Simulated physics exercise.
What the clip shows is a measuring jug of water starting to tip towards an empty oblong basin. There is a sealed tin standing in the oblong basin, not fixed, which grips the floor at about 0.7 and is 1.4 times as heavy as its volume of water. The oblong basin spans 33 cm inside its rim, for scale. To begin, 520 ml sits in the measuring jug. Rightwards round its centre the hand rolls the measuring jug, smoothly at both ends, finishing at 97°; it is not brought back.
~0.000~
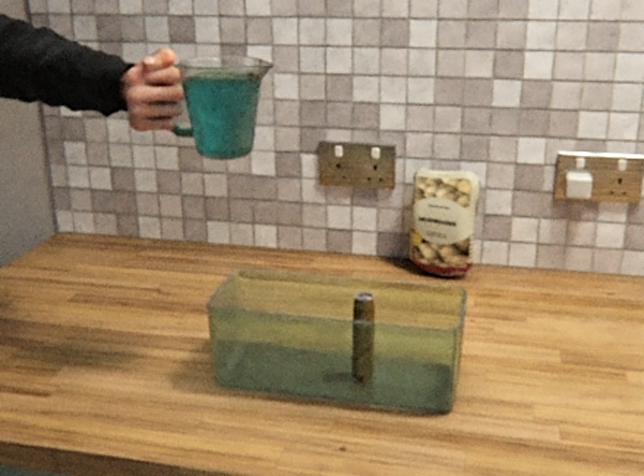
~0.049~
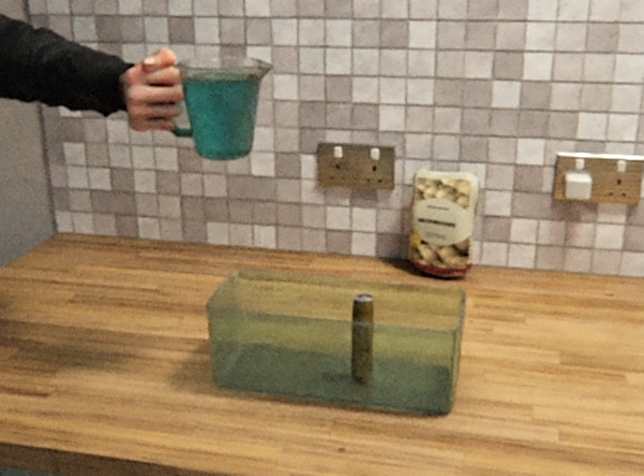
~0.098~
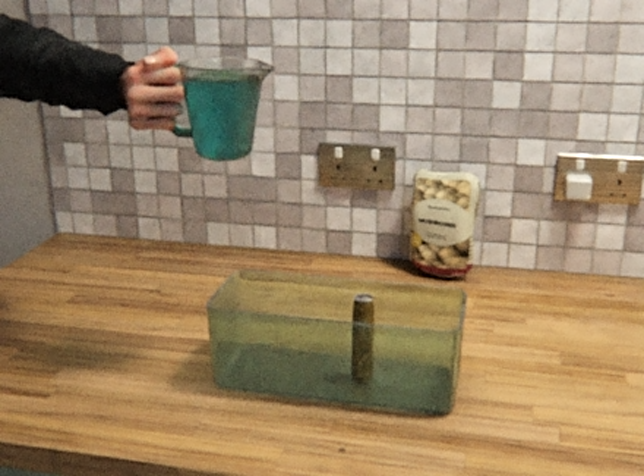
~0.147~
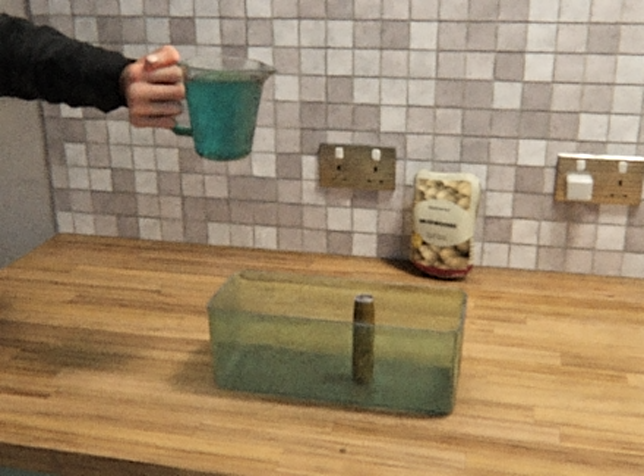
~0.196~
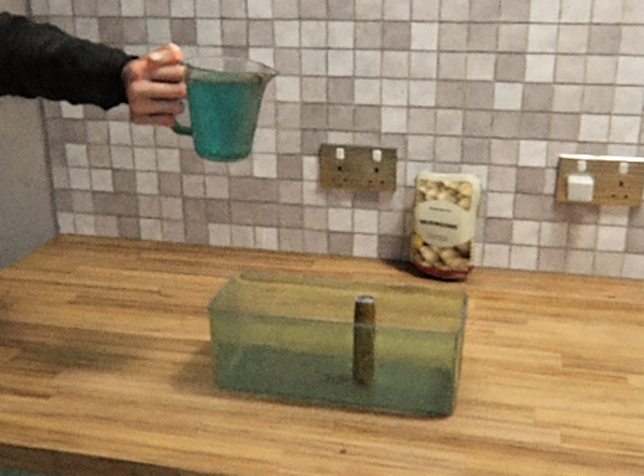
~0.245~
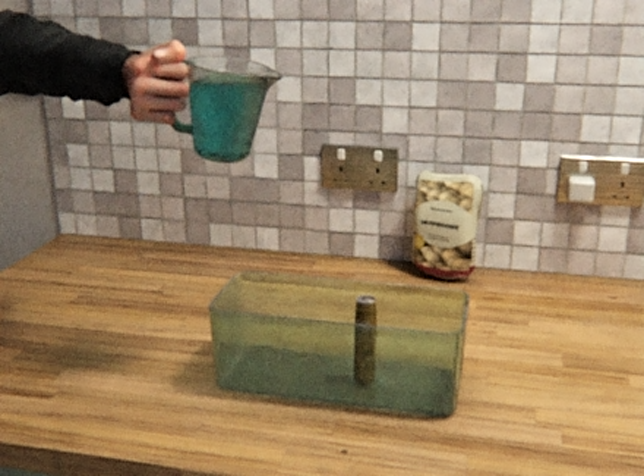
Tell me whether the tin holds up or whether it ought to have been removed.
The tin ought to have been removed.
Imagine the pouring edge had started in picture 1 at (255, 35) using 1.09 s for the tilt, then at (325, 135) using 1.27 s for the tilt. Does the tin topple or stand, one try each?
In the first try it remains standing; in the second it remains standing.
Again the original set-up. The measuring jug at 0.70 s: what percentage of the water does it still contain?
Fraction remaining: Approx. 82 per cent.
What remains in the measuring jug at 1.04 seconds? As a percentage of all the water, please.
About 32 percent.
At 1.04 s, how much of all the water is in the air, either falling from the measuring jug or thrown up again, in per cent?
Some 28 % is up in the air.
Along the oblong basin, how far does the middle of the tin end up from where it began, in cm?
Shift of tin centre: Approx. 6.5 cm.
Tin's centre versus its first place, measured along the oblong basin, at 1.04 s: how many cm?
Reading: Roughly 0 cm.
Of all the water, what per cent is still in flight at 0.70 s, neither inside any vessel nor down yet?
At that moment, about 18 percent.
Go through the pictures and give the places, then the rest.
In the first frame, tilt 0°; pouring edge (273, 65); surface from (188, 74) to (260, 77); the oblong basin's rim runs from (221, 288) to (464, 310); the tin's top is at (364, 300).
In the second frame, tilt 0°; pouring edge (273, 66); surface from (187, 75) to (259, 78).
In the third frame, tilt 1°; pouring edge (274, 68); surface from (188, 75) to (260, 79).
In the fourth frame, tilt 3°; pouring edge (276, 70); surface from (190, 76) to (262, 80).
In the fifth frame, tilt 6°; pouring edge (279, 73); surface from (192, 77) to (265, 81).
In the sixth frame, tilt 9°; pouring edge (282, 77); surface from (195, 77) to (269, 81).
Then, 0.70 s in, the tilt is 57° and 81 per cent is still to pour; the tin stands where it began.
Then, 1.04 s in, the tilt is 89° and 31 per cent is still to pour; the tin stands where it began.
Then, 1.39 s in, the tilt is 97° and 2 per cent is still to pour; the tin lies on its side.
Then, 1.77 s in, the tilt is 97° and 0 per cent is still to pour; the tin lies on its side.
Finally, the tin lies on its side.
